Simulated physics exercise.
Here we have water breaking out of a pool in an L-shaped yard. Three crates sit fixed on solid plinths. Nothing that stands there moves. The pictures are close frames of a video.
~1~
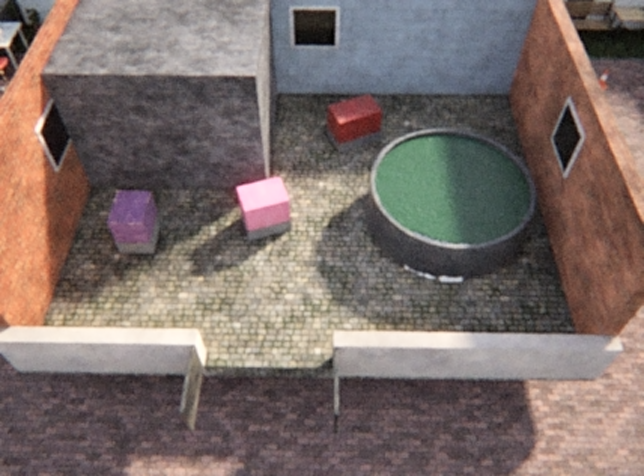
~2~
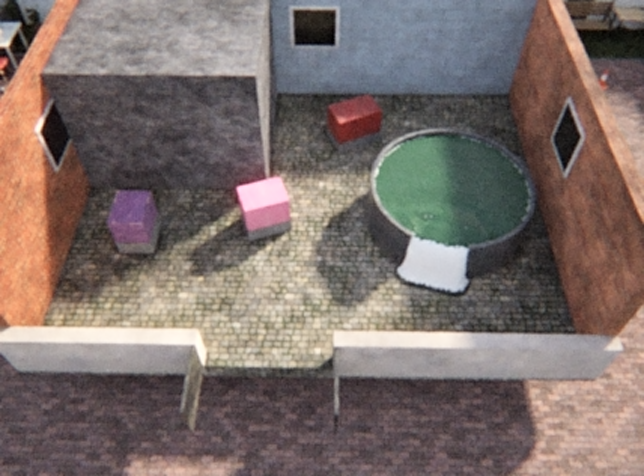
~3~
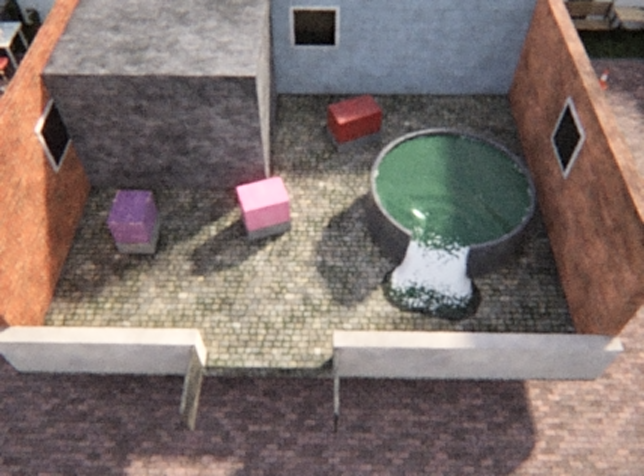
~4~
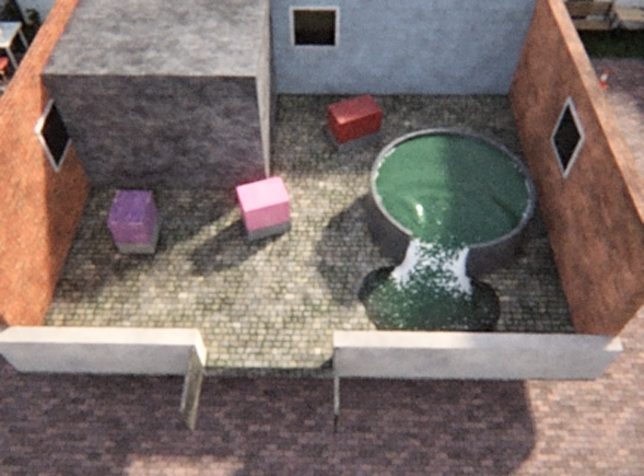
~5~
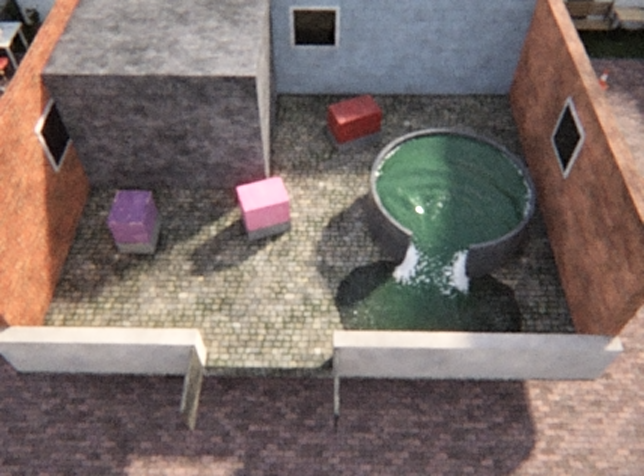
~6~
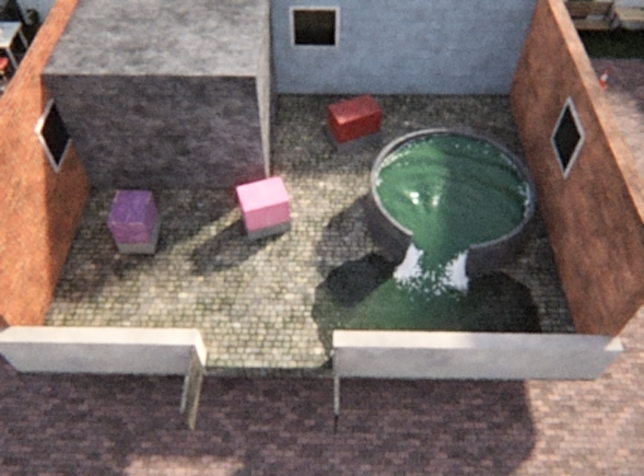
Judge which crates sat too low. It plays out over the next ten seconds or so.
The red crate was not too low. The pink crate was not too low. The purple crate was not too low.
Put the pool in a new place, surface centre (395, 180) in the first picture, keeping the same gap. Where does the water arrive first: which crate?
The one in purple.
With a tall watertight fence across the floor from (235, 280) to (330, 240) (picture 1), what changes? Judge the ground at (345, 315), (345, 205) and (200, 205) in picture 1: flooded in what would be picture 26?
First inundated, then unwetted, then unwetted.
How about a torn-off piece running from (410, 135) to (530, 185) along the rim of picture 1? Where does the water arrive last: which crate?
Answer: The purple one.
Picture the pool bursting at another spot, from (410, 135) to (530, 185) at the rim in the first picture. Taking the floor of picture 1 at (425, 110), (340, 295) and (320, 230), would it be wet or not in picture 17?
One after the other: Under water, clear, dry.
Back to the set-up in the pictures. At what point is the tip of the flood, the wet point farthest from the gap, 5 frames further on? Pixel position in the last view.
About (204, 352).
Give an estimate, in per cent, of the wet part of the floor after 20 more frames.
Roughly 60 per cent.
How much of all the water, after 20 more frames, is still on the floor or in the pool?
Around 96 parts in a hundred.
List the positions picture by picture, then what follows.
In the first picture, still water in the pool at (451, 186).
In the second picture, water pours out at (434, 265) and has run to (465, 288).
In the third picture, water pours out at (434, 266) and has run to (462, 315).
In the fourth picture, water pours out at (434, 266) and has run to a hidden place.
In the fifth picture, water pours out at (434, 266) and has run to a hidden place.
In the sixth picture, the front is at a hidden place, out from the gap at (434, 266).
A moment on, water covers 20 % of the floor; the red crate not reached, the pink crate not reached, the purple crate not reached.
Next, water covers 35 % of the floor; the red crate not reached, the pink crate not reached, the purple crate not reached.
Then, water covers 60 % of the floor; the red crate not reached, the pink crate water round its plinth, the purple crate water round its plinth.
Later, water covers 75 % of the floor; the red crate water round its plinth, the pink crate water round its plinth, the purple crate water round its plinth.
In the end, water covers 100 % of the floor; the red crate stayed above the water, the pink crate stayed above the water, the purple crate stayed above the water.
